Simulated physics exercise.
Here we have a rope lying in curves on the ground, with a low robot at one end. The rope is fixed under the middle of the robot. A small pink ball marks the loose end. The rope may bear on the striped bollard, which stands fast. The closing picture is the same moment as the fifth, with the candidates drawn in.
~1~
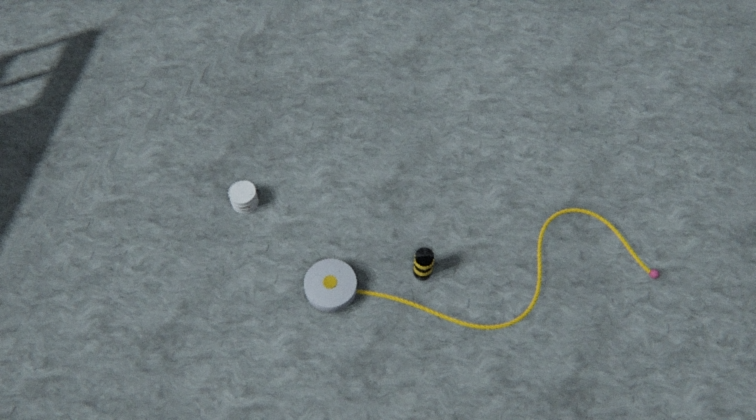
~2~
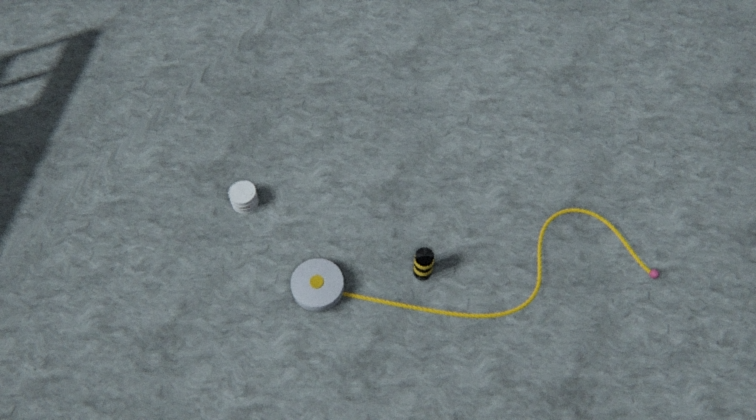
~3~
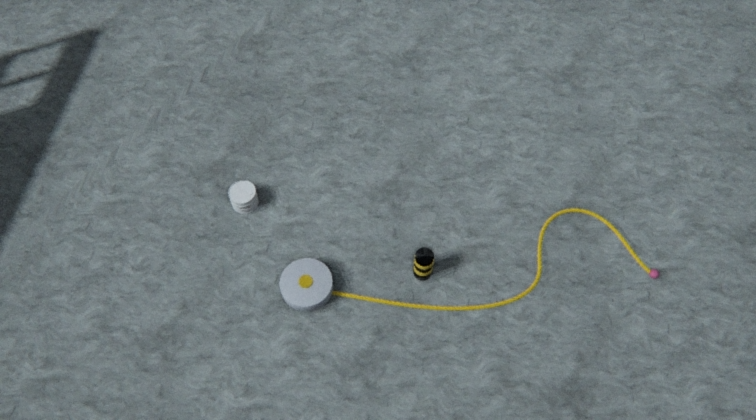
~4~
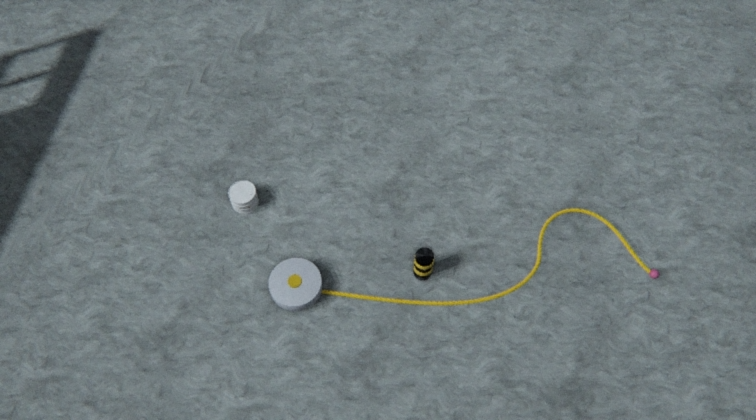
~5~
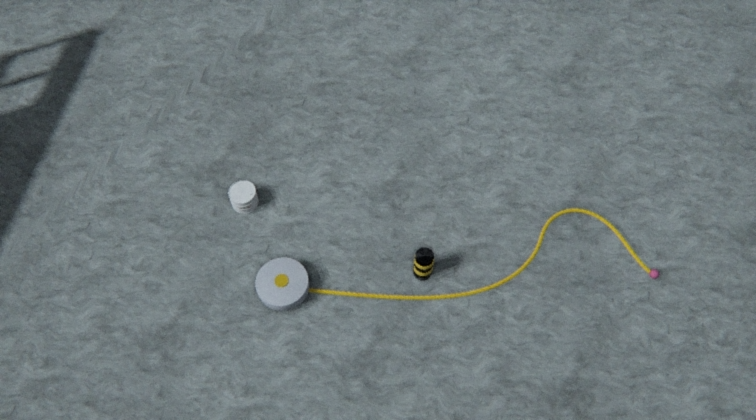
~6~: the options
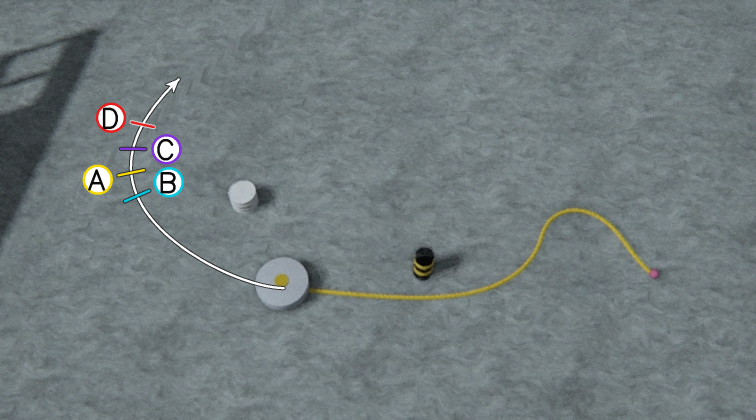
The clip opens on grey ground where a low round robot sits at the left end of a curving yellow rope, near a striped bollard and a white tub. The robot slides slowly left, drawing the rope's nearer curve straighter and closer below the bollard, while the far end stays still.
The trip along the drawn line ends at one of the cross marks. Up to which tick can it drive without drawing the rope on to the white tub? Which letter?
C is the last safe stop.
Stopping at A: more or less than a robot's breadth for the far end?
More.
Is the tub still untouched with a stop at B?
Yes.
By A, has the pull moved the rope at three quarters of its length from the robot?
Yes.
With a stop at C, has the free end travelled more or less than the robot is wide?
By then, more.
On the copy, A at (131, 173); B at (137, 196); C at (133, 149); D at (143, 125); the route from (284, 288) via (142, 206) to (179, 79).
On C. First, robot (198, 255), middle of the rope (424, 282), free end (637, 261).
Then, robot (140, 202), middle of the rope (345, 267), free end (559, 259).
Finally, robot (130, 144), middle of the rope (299, 245), free end (509, 267); only the bollard has been touched, if anything.
By contrast, A is safe but short; B is safe but short; D brings the rope against the tub.
